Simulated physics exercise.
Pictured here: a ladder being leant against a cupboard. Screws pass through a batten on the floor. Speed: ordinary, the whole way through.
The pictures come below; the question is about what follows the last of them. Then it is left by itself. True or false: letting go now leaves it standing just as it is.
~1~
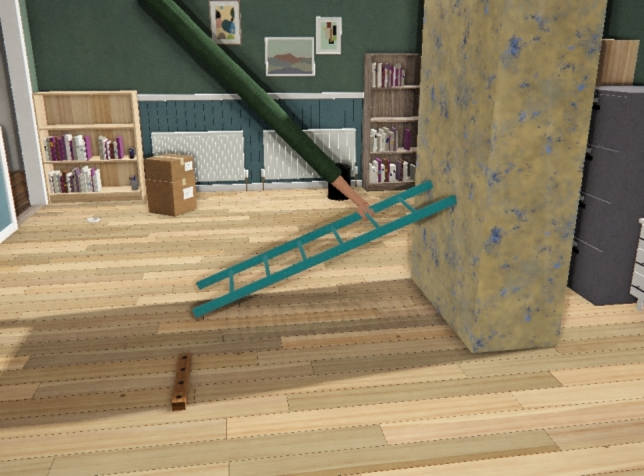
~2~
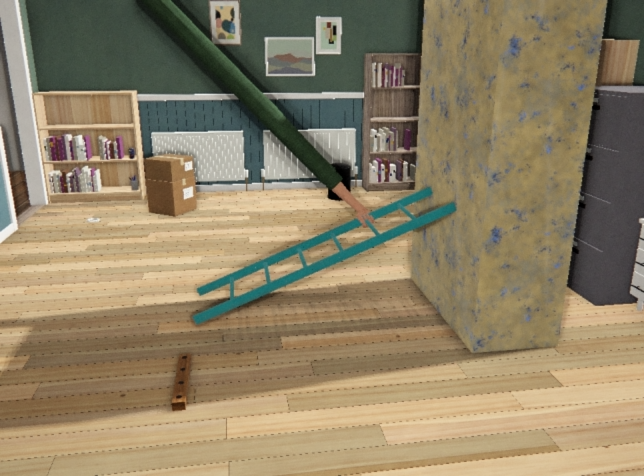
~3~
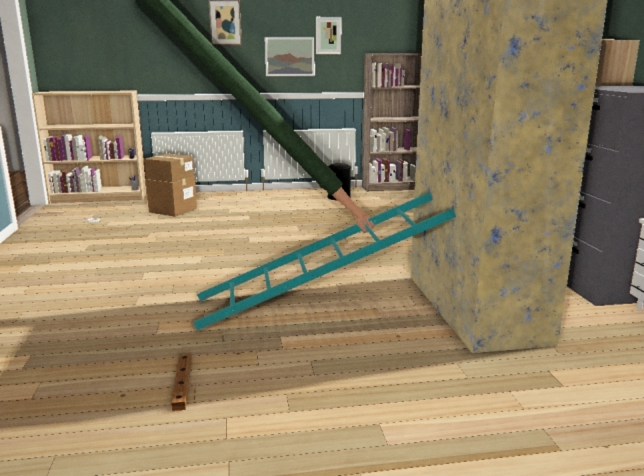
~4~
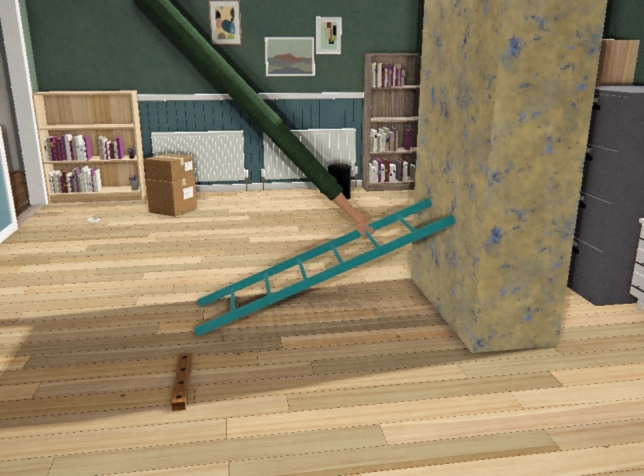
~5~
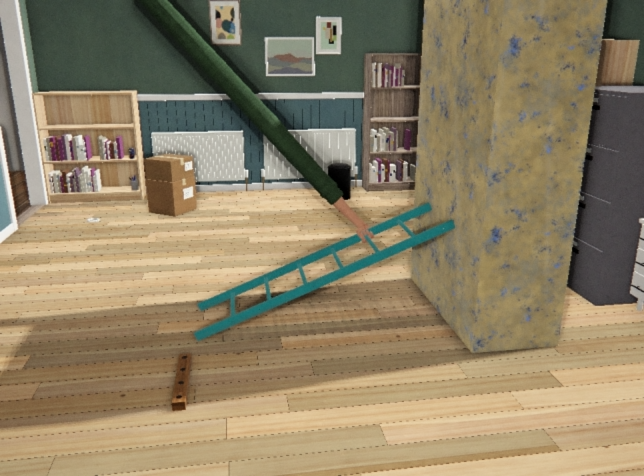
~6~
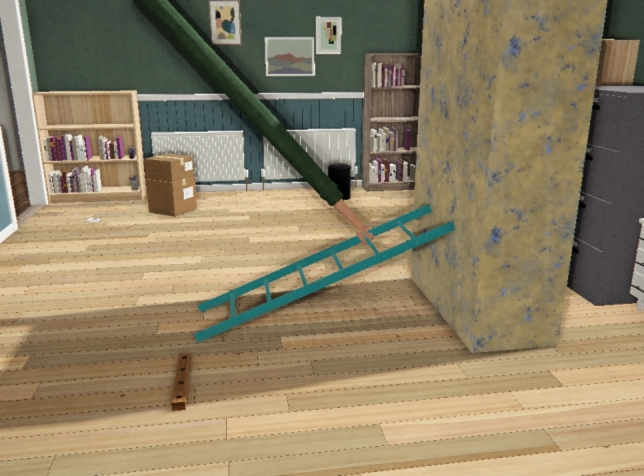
False.
Then, 0.28 s after the last picture, turquoise ladder tipped 13° from how it was near (312, 296).
At rest, the turquoise ladder slips down, near (308, 315).
